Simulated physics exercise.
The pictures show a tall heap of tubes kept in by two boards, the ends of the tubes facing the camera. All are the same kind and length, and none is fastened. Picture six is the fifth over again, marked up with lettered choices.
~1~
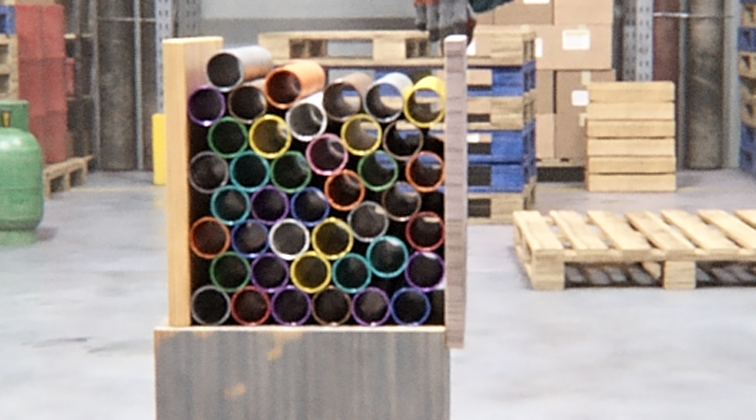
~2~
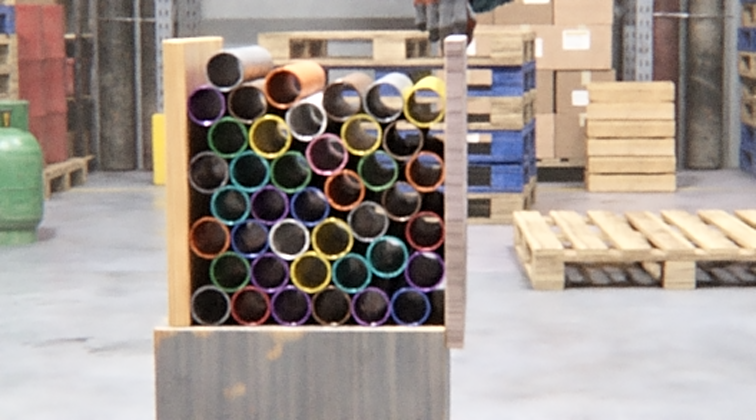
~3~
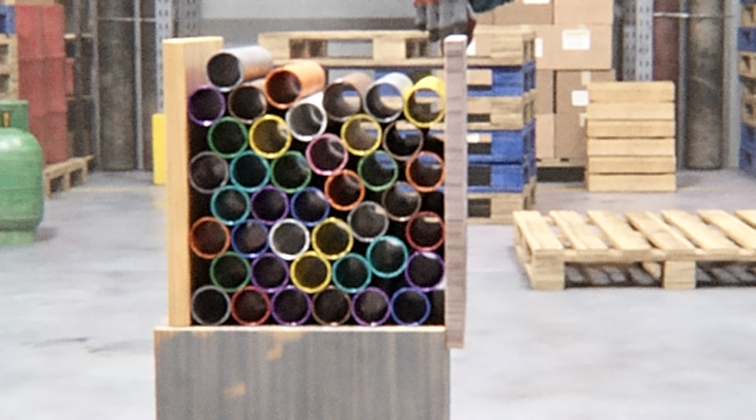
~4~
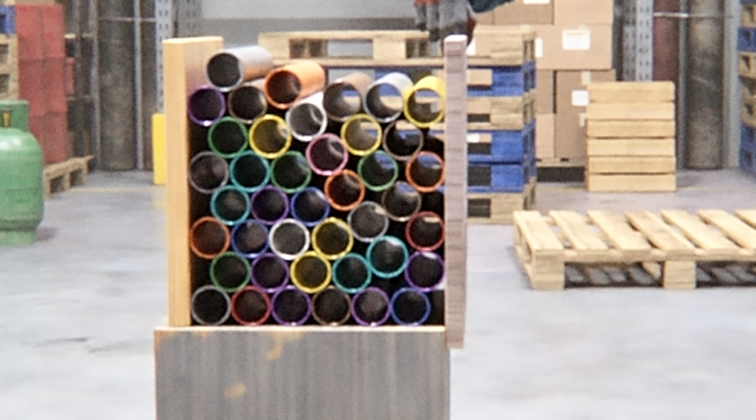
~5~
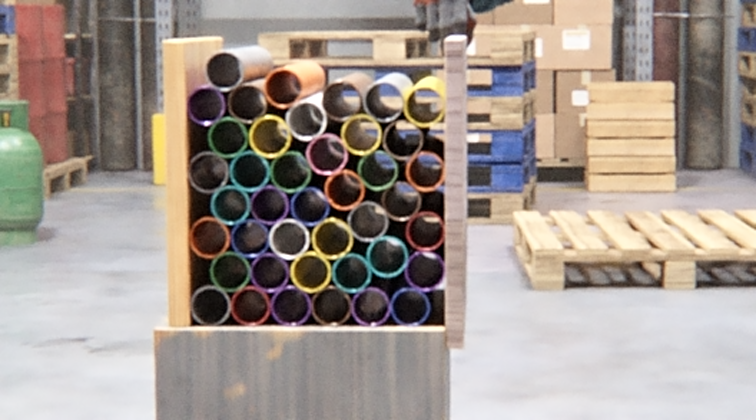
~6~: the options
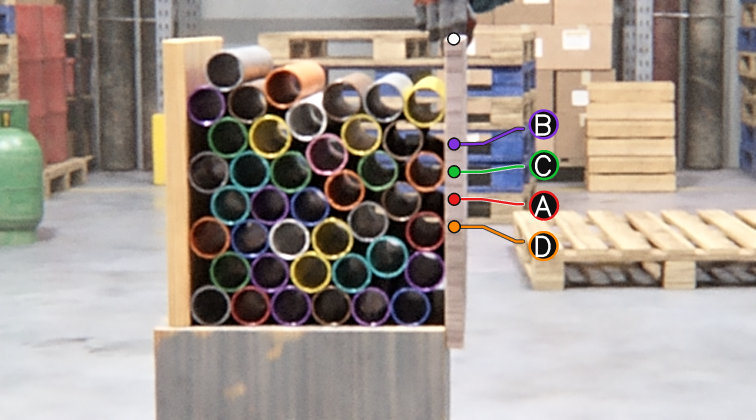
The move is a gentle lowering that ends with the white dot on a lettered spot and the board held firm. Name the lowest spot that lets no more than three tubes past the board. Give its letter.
Mark A is as low as it can go.
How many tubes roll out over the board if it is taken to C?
It comes to one.
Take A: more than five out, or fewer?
At A, fewer than five.
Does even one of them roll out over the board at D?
Yes, at D.
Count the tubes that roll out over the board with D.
The count is four.
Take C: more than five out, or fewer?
At C, fewer than five.
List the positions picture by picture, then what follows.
A blue tube (410, 307); a green tube (231, 272); an orange tube (209, 238), in the first picture.
An orange tube (209, 238); a turquoise tube (231, 205), in the second picture.
A green tube (291, 172); a yellow tube (362, 135), in the third picture.
A yellow tube (425, 106); a grey tube (224, 71), in the fourth picture.
Side board (457, 180); a blue tube (410, 307), in the fifth picture.
On the marked copy, A at (454, 200); B at (454, 144); C at (454, 172); D at (454, 227); the white dot at (453, 39).
With A. Early on, top of the board (445, 110).
Further on, top of the board (445, 191).
At the end, top of the board (445, 199), one out over the board.
As for the rest, B none out over the board; C one out over the board; D four out over the board.
